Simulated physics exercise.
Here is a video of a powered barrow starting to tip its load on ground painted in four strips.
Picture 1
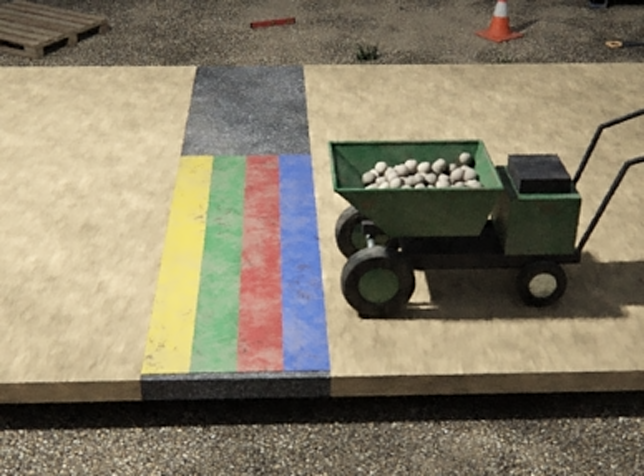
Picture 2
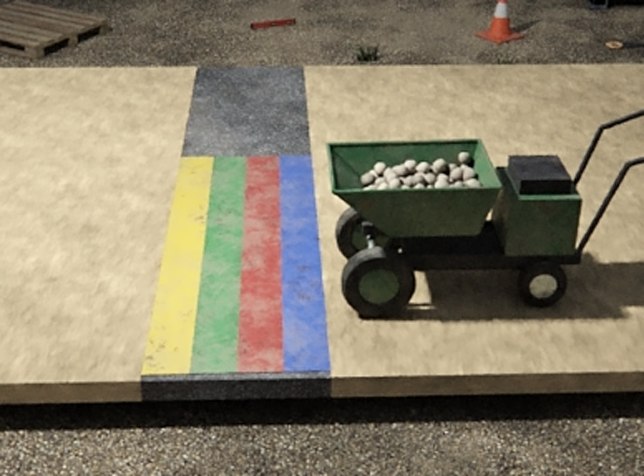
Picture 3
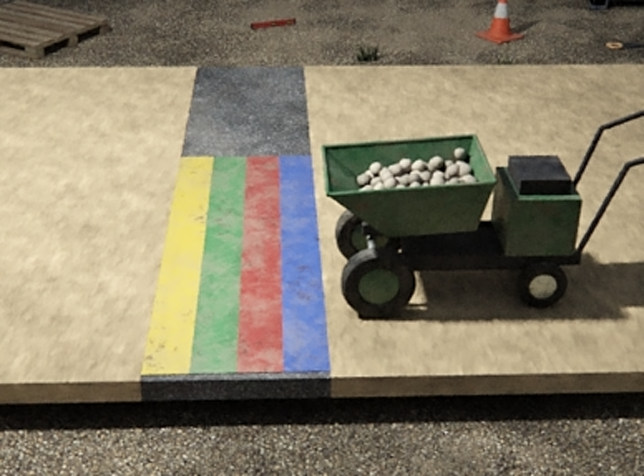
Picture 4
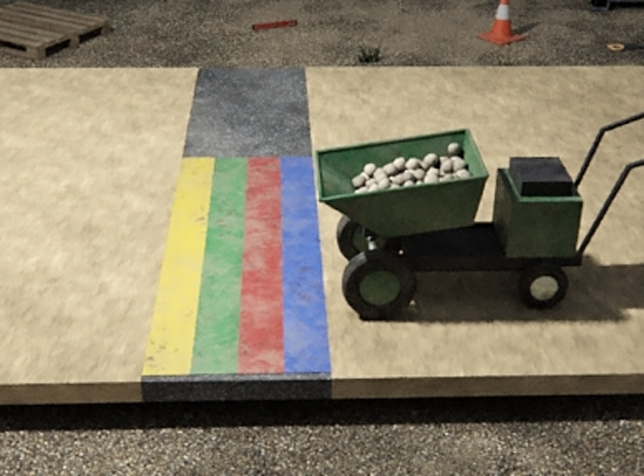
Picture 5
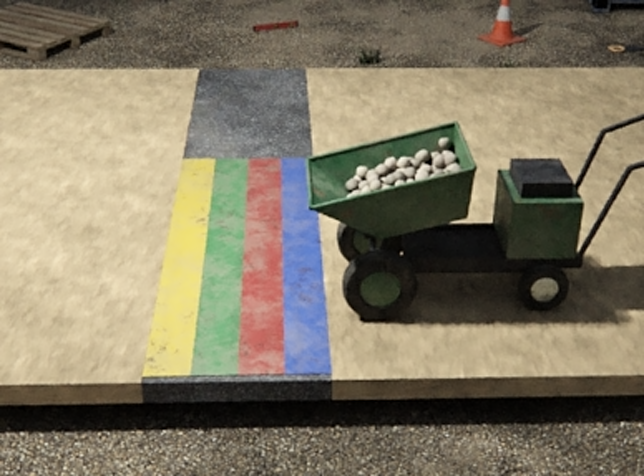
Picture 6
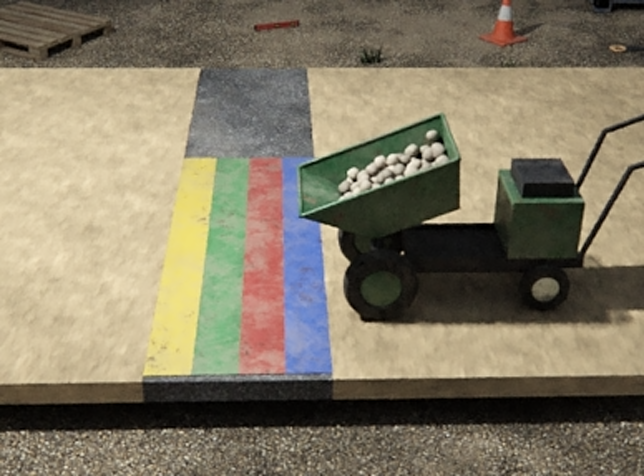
On a pale slab with yellow, green, red and blue strips, a green powered barrow stands at the right with its skip of rounded stones level, then the skip tilts steadily down toward the left, its lip reaching over the blue strip.
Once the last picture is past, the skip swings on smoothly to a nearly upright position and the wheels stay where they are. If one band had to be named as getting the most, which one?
I would name green.
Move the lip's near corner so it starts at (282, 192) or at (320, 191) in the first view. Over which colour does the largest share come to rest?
Taking them in order, it would be the strip in yellow and then that green strip.
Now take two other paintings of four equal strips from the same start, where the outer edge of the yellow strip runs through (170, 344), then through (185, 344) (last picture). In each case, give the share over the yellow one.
I get 30 % for the first one and 30 % for the second.
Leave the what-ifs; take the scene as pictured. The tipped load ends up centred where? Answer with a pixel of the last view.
Roughly pixel (214, 286).
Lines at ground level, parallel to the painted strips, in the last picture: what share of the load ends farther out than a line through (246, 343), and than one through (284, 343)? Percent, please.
Around 80 percent for the first and 90 percent for the second.
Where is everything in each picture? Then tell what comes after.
Lip of the skip near (336, 191), level; top of the load near (430, 192), river pebbles; blue strip near (305, 336); red strip near (260, 337); green strip near (215, 338); yellow strip near (170, 338), in the first picture.
Lip of the skip near (334, 193), tipped barely; top of the load near (429, 192), in the second picture.
Lip of the skip near (328, 195), tipped barely; top of the load near (438, 185), in the third picture.
Lip of the skip near (321, 201), tipped a little; top of the load near (432, 182), in the fourth picture.
Lip of the skip near (311, 208), tipped clearly; top of the load near (435, 179), in the fifth picture.
Lip of the skip near (301, 216), tipped clearly; top of the load near (425, 173); blue strip near (307, 339); red strip near (262, 339); green strip near (217, 340); yellow strip near (172, 340), in the sixth picture.
Shortly afterwards, skip tipped steeply; the whole lot in the skip.
Next, skip tipped right over; near two thirds in the skip; near a quarter over the red strip; a little over the green strip.
Some moments later, skip tipped right over; a little in the skip; a little over the red strip; near half over the green strip; near a quarter over the yellow strip; a little off the paint.
In the end, skip tipped right over; a little in the skip; none at all over the blue strip; near a quarter over the red strip; near a third over the green strip; near a quarter over the yellow strip; a little off the paint.
